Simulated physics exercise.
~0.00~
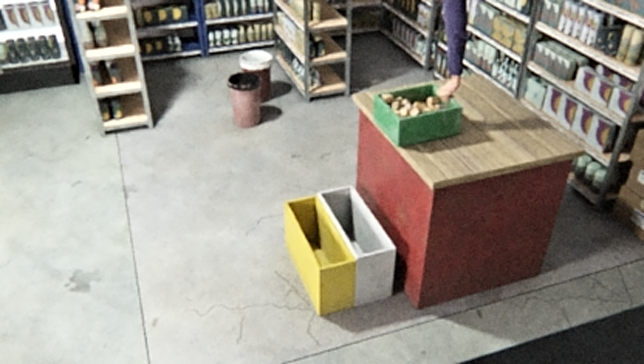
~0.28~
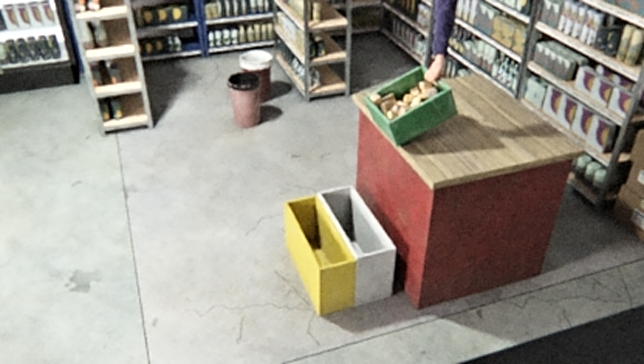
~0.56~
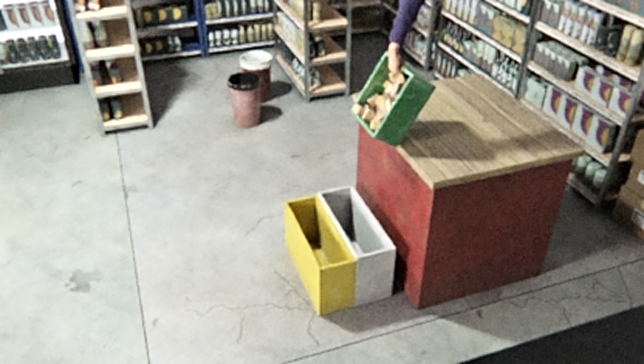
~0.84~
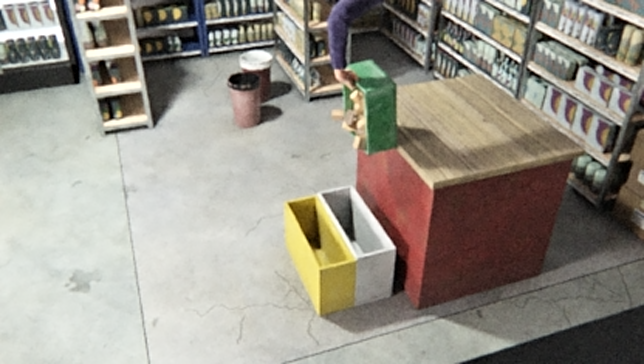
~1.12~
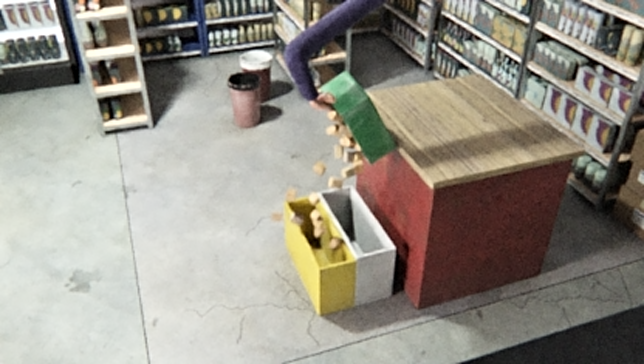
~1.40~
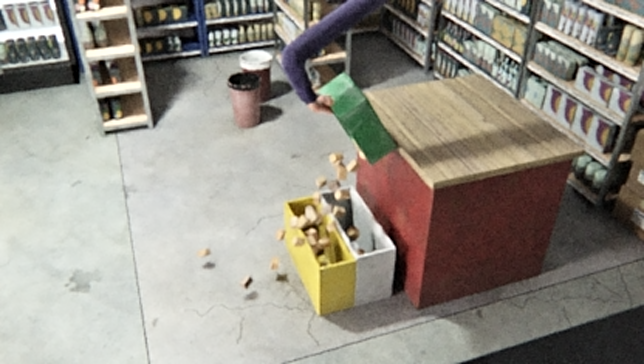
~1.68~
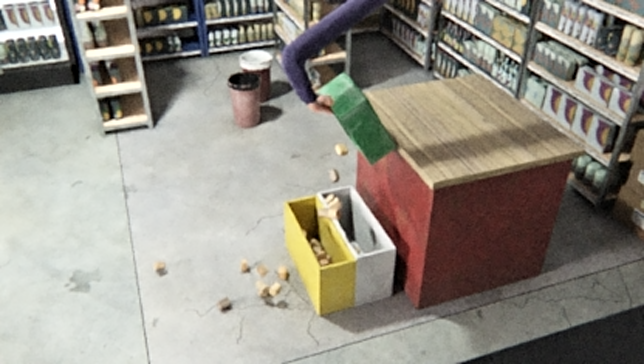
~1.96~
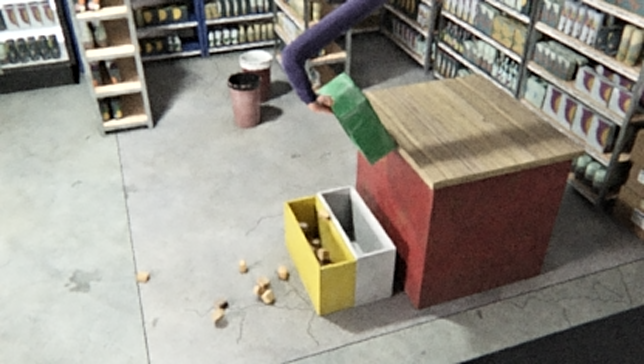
Wooden offcuts tumbling from a green box tipped over a bench edge, most landing in a yellow trough, some scattering across the floor.
